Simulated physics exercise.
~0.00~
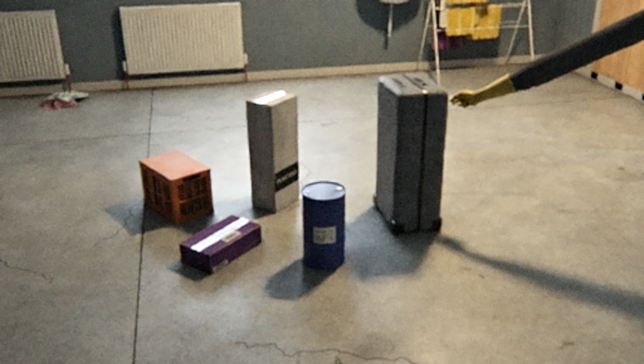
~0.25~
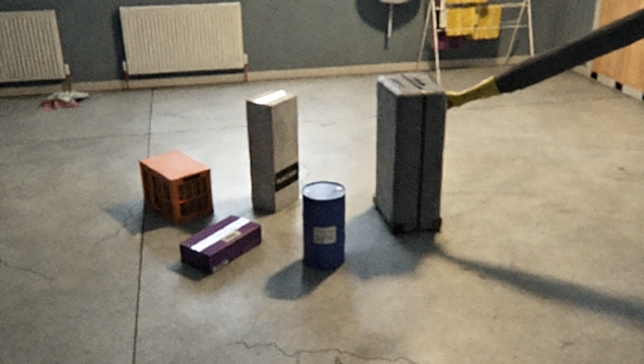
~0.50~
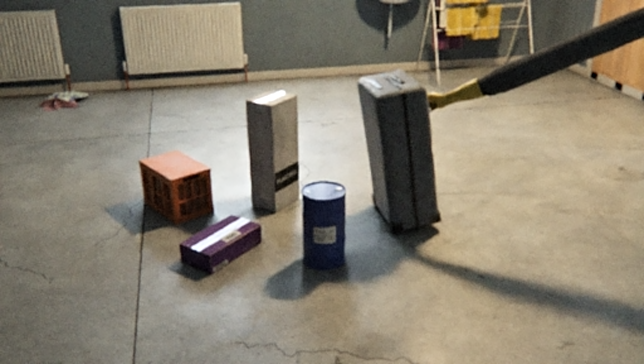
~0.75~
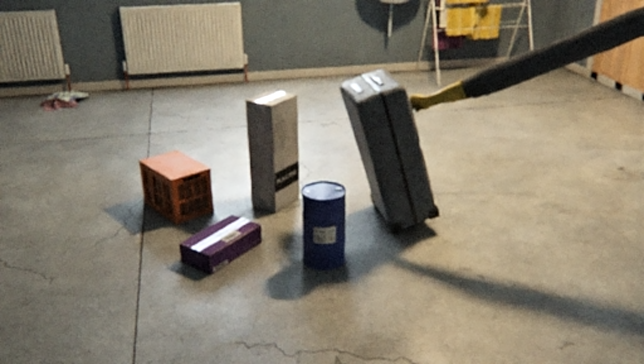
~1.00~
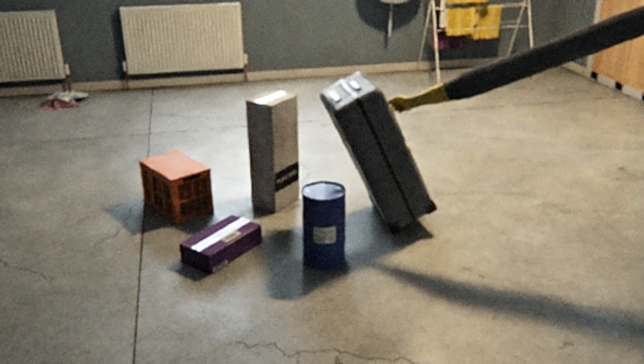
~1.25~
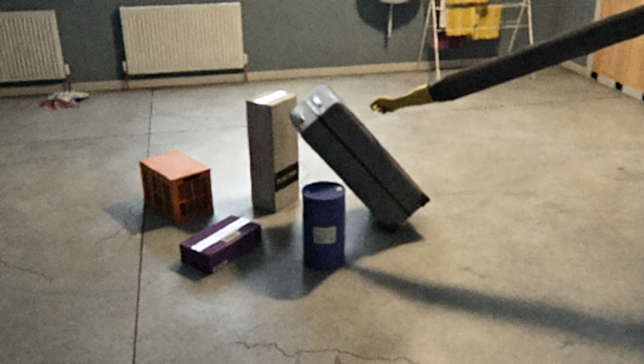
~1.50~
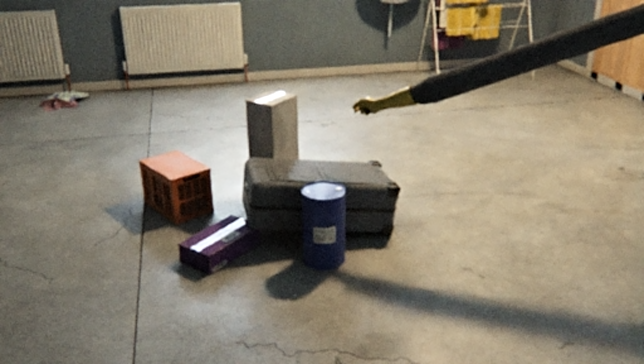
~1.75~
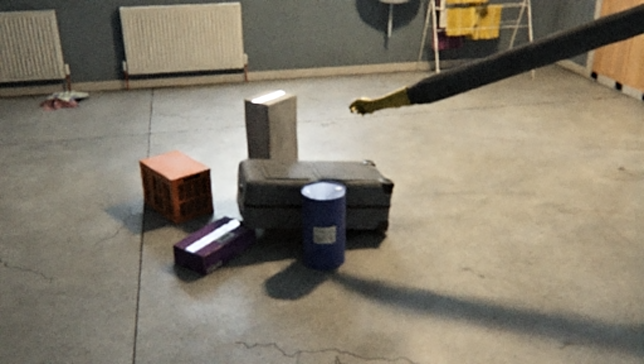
A tall grey case was pushed by a gloved hand reaching in from the right, tipped left and toppled onto its side behind the blue canister, nudging the purple parcel slightly, while the white box and orange crate stayed standing.
